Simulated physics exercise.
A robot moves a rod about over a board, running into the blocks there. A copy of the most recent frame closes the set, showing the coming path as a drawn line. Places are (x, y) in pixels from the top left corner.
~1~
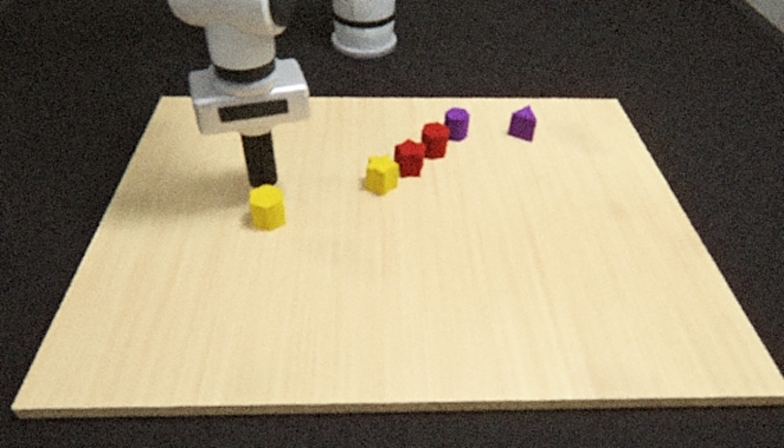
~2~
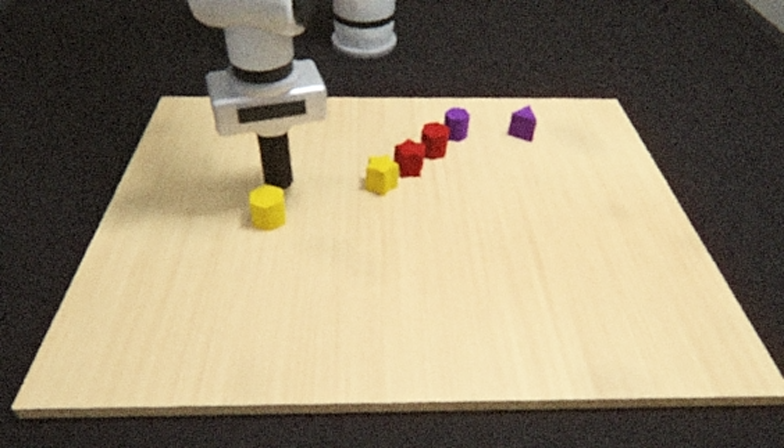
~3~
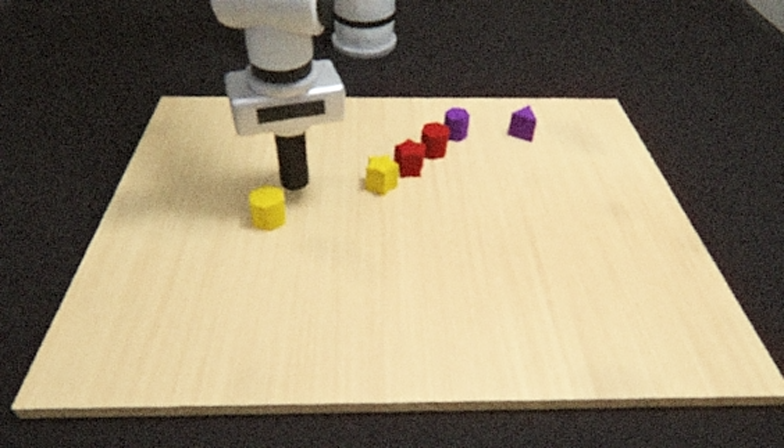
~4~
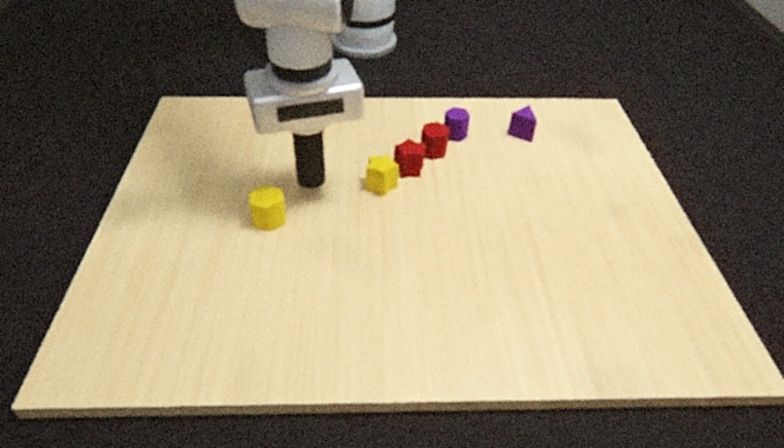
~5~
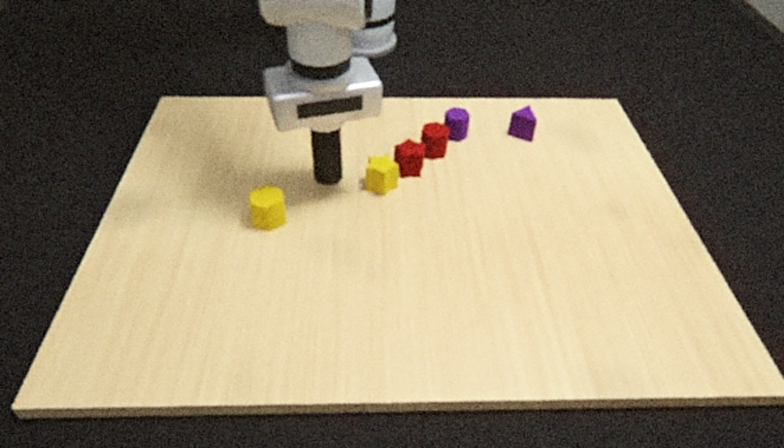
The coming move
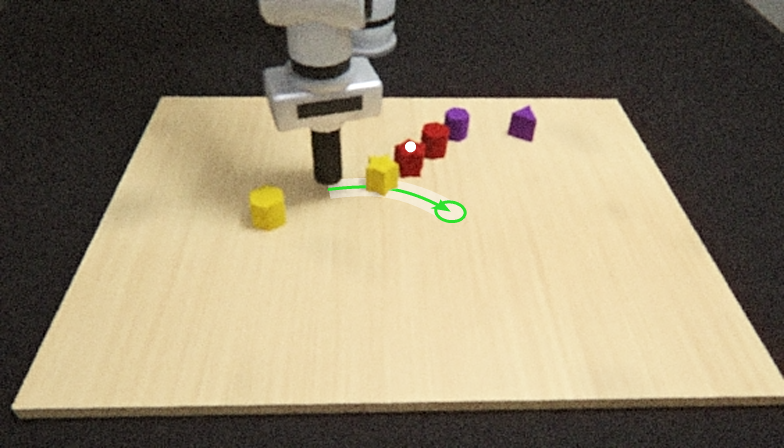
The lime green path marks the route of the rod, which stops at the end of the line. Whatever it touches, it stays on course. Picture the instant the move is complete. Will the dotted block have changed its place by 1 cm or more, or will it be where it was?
That block will leave its spot.
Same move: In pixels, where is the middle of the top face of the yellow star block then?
The middle of its top is at (461, 171).
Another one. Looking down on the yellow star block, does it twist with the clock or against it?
Spins counterclockwise.
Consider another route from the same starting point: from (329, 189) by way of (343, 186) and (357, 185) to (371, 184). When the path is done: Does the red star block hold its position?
Yes, that is how it ends up.
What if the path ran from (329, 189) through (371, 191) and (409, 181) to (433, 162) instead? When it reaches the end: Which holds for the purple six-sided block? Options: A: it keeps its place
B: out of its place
(B)
Drawn move, from (329, 189) through (372, 187) and (413, 195) to (450, 212); the dot is on the red star block.
On the path given first. One third of the way, rod at (372, 175); yellow star block at (398, 163).
Two thirds of the way, rod at (414, 182); yellow star block at (441, 168), turned 20° anticlockwise; red star block at (421, 146), turned 55° anticlockwise.
At the end, rod at (452, 199); yellow six-sided block still; yellow star block at (461, 171), turned 70° anticlockwise; red star block at (421, 146), turned 55° anticlockwise.
